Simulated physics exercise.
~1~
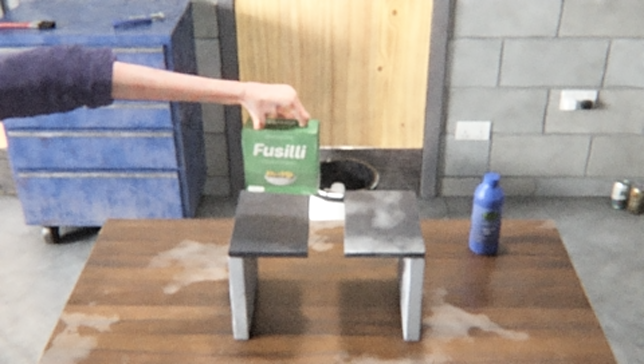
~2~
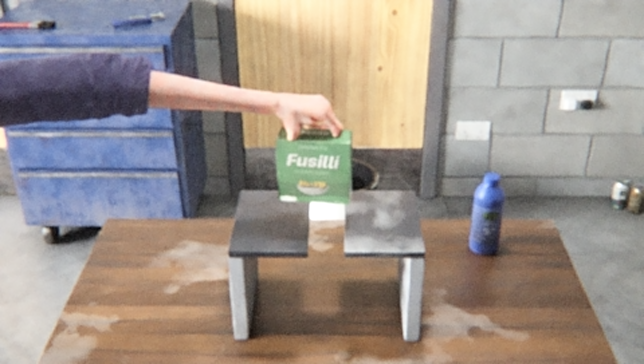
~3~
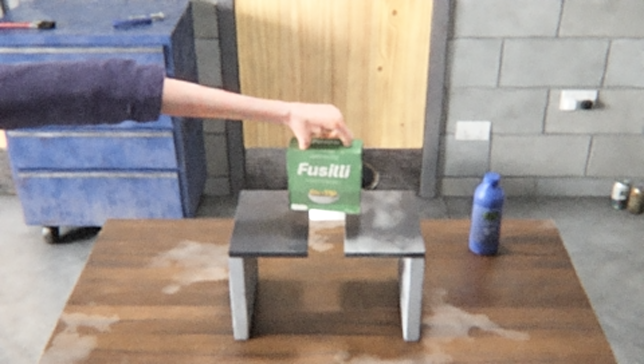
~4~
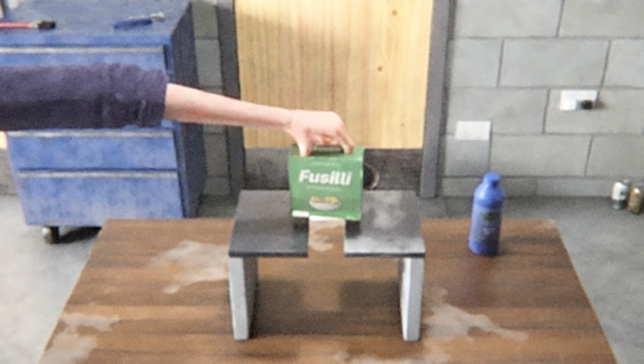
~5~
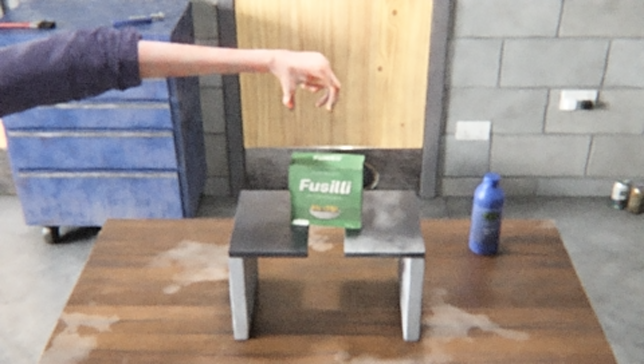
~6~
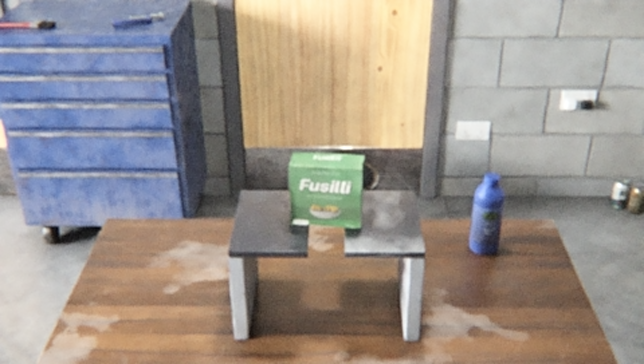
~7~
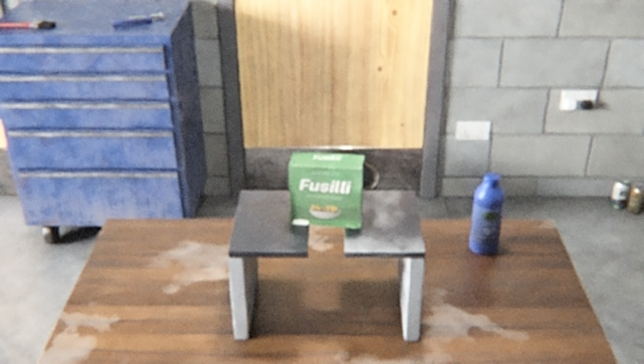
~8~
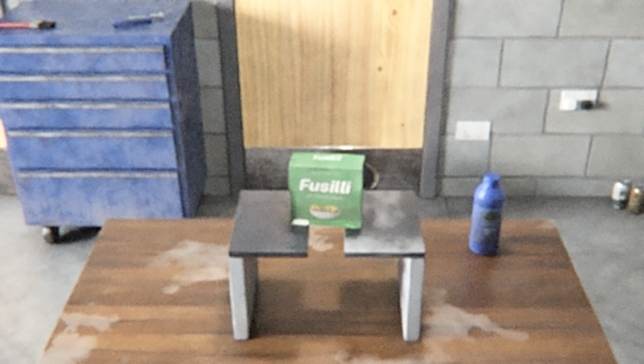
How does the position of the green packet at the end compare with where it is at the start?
At the start the green packet is held up by the hand, over toward the left ledge. At the end it is farther right and lower, standing on its own across the slot between the two ledges.
